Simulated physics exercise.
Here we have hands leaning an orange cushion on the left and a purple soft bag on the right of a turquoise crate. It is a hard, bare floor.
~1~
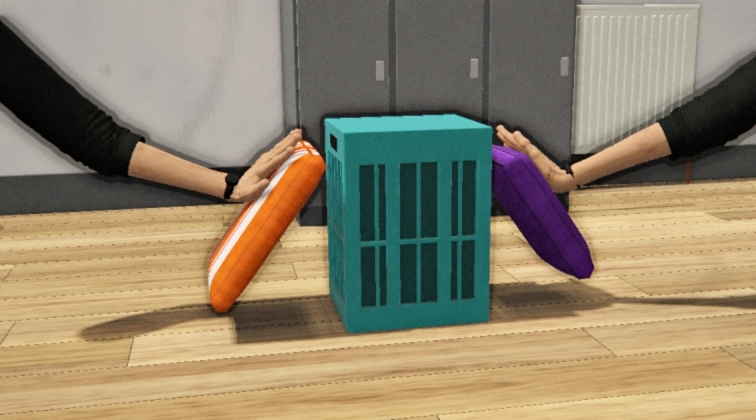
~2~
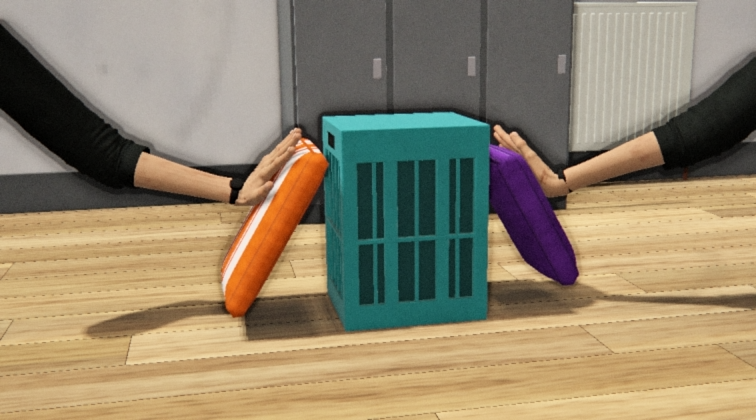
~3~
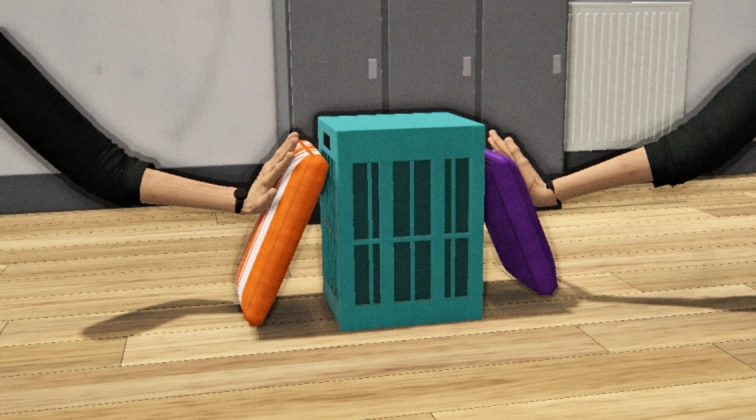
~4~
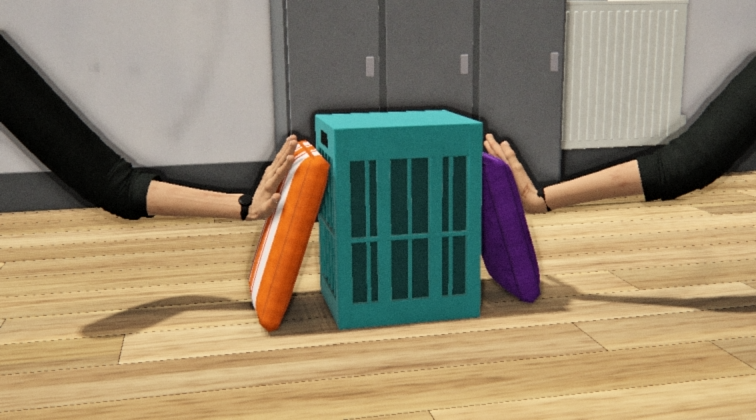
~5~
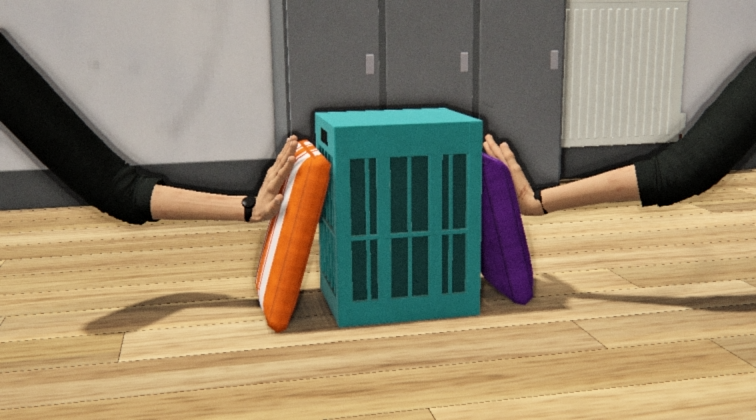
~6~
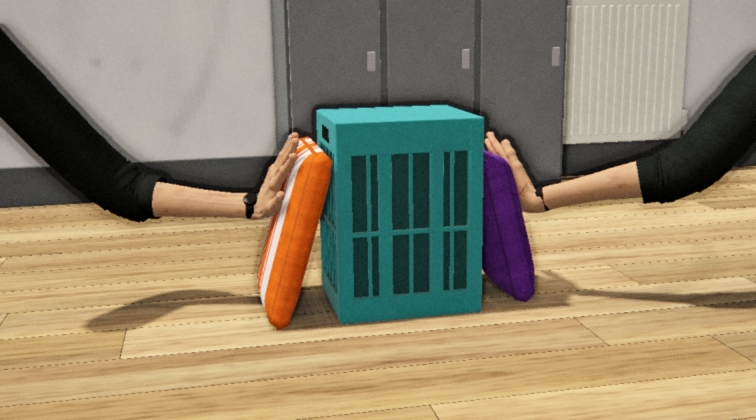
On a bare wooden floor, hands tilt orange and purple cushions more upright against a turquoise crate.
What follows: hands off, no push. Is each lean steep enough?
The orange cushion holds its lean and the purple soft bag remains propped up.
Then, 0.38 s past the final frame, cushion still up near (294, 229); soft bag still up near (493, 223).
When it is over, cushion still up near (294, 229); soft bag still up near (494, 223). The orange cushion remains propped up and the purple soft bag keeps leaning.
